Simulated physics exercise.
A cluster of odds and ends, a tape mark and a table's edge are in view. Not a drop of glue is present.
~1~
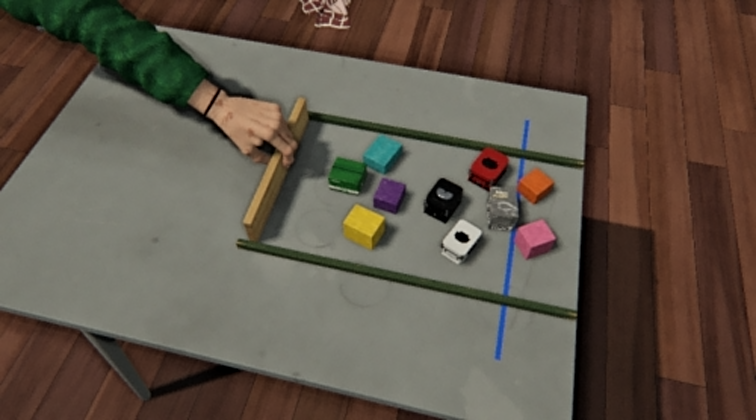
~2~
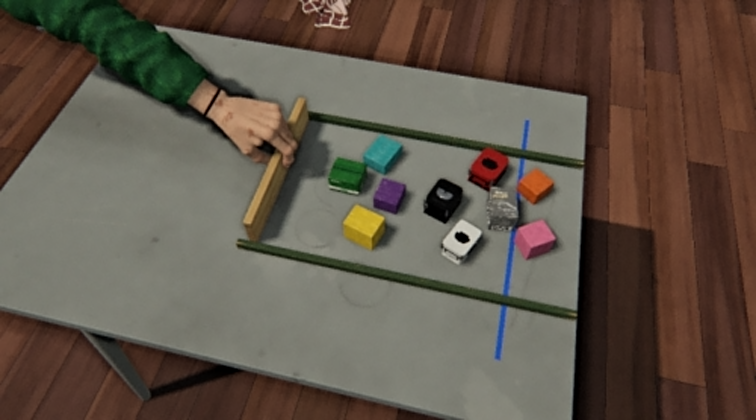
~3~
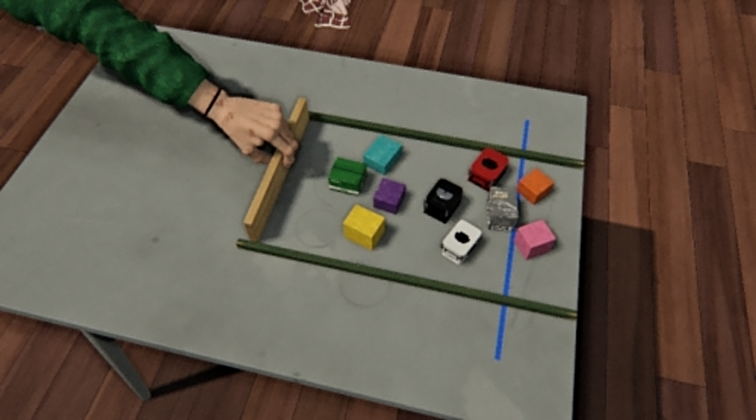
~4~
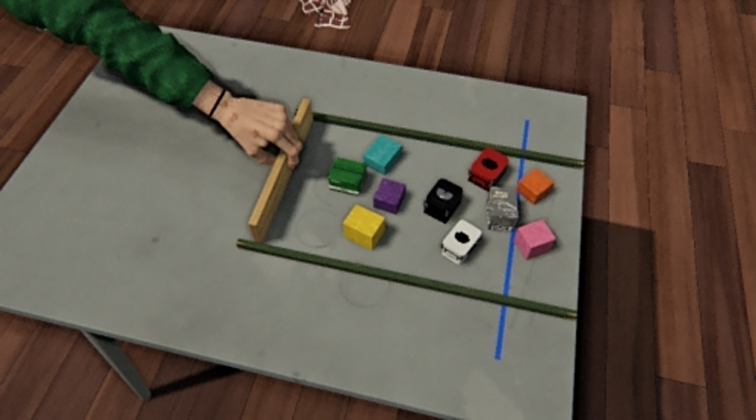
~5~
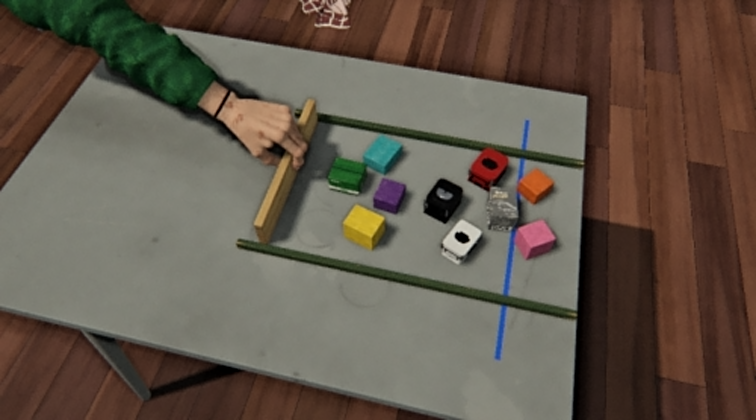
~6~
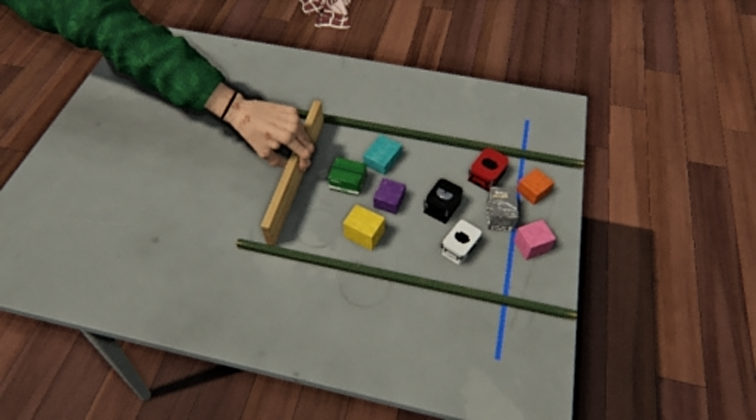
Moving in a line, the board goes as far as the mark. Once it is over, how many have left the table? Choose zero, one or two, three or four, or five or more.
Three or four of them have left the table.
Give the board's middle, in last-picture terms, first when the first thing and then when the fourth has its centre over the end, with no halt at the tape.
About (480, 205) and about (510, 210).
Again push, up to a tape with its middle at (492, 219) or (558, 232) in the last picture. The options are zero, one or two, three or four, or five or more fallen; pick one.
The first spot would give one or two falling and the second 5 or more.
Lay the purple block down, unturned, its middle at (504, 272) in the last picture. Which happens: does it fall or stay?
From that start, the object then is safe.
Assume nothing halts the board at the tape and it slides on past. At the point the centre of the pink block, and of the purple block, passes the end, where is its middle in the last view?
For the pink block, about (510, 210); for the purple block, about (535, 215).
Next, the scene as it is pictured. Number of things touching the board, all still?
The count is 3.
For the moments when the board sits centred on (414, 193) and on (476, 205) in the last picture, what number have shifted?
Respectively 6 and 10.
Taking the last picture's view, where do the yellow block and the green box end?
Okay, so first (529, 258), and next (534, 211).
A little later, none off yet; pink block at rest near (534, 240); orange block at rest near (535, 187); grey box at rest near (502, 209).
When it is over, the number that fall off is three or four; down, black case, grey box, orange block and pink block.
